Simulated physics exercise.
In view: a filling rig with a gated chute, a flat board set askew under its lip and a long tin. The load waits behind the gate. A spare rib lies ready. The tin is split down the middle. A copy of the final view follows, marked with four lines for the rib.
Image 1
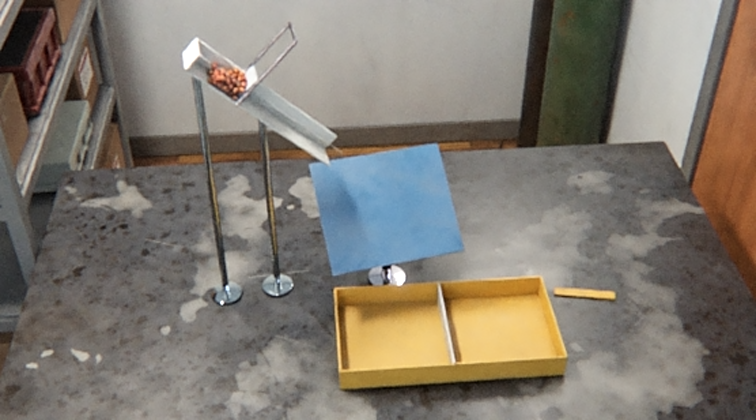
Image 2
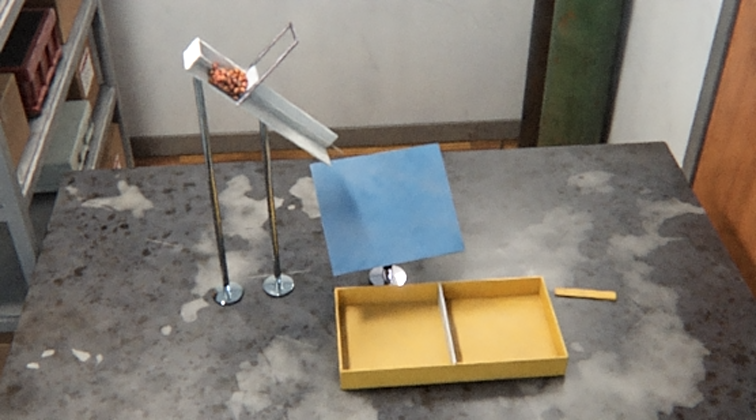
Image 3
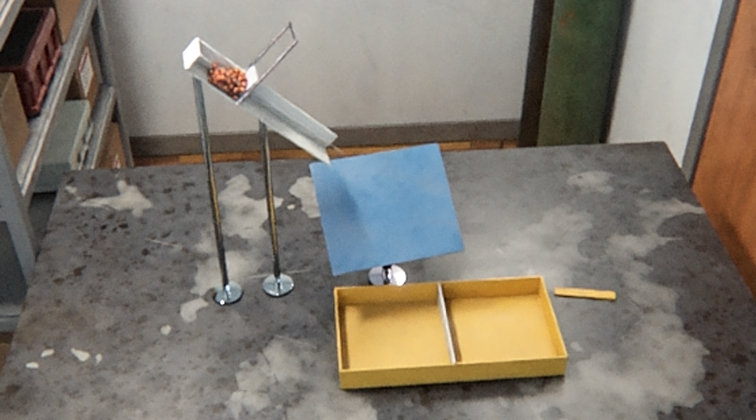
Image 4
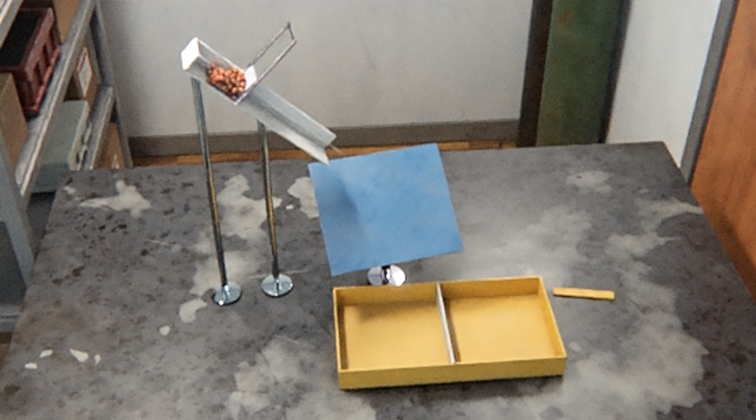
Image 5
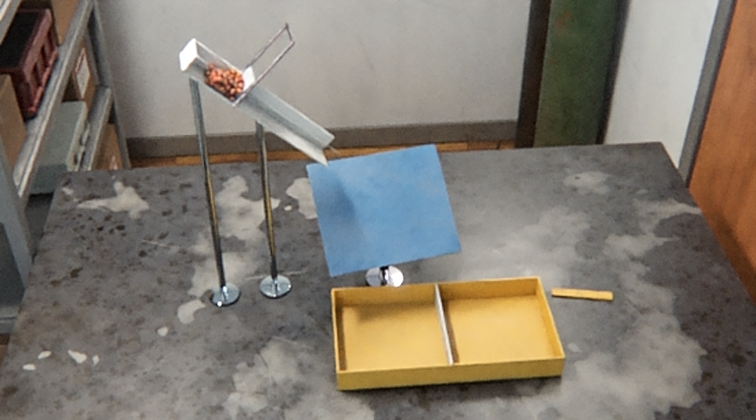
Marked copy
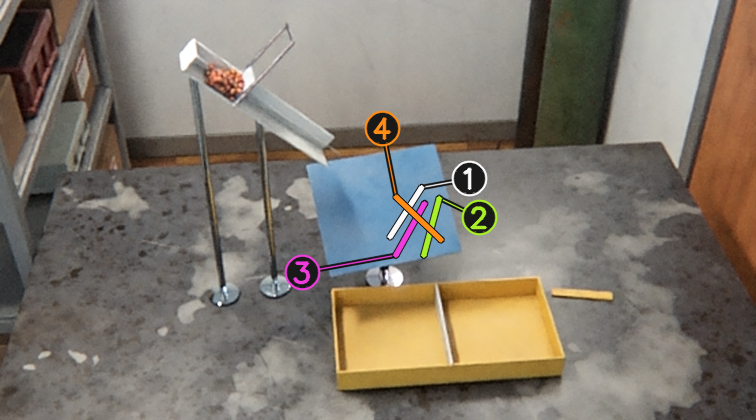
Clay pellets resting behind a closed gate in a sloping chute above a tilted blue board and divided yellow tin, nothing moving.
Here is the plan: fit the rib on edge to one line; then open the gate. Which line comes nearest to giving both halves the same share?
The answer is line 4.
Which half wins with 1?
The left half.
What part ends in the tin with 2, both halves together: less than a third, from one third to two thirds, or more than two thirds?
It is more than two thirds.
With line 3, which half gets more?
More lands on the left.
On the marked copy, line 1 from (421, 187) to (390, 236); line 2 from (439, 198) to (423, 255); line 3 from (424, 203) to (395, 255); line 4 from (396, 197) to (441, 239).
If 1 is chosen, of what is caught, all but a few in the left half, a small share in the right.
If 2 is chosen, of what is caught, all but a few in the left half, only a few in the right.
If 3 is chosen, of what is caught, the whole lot in the left half, none at all in the right.
If 4 is chosen, of what is caught, close to half in the left half, close to half in the right.
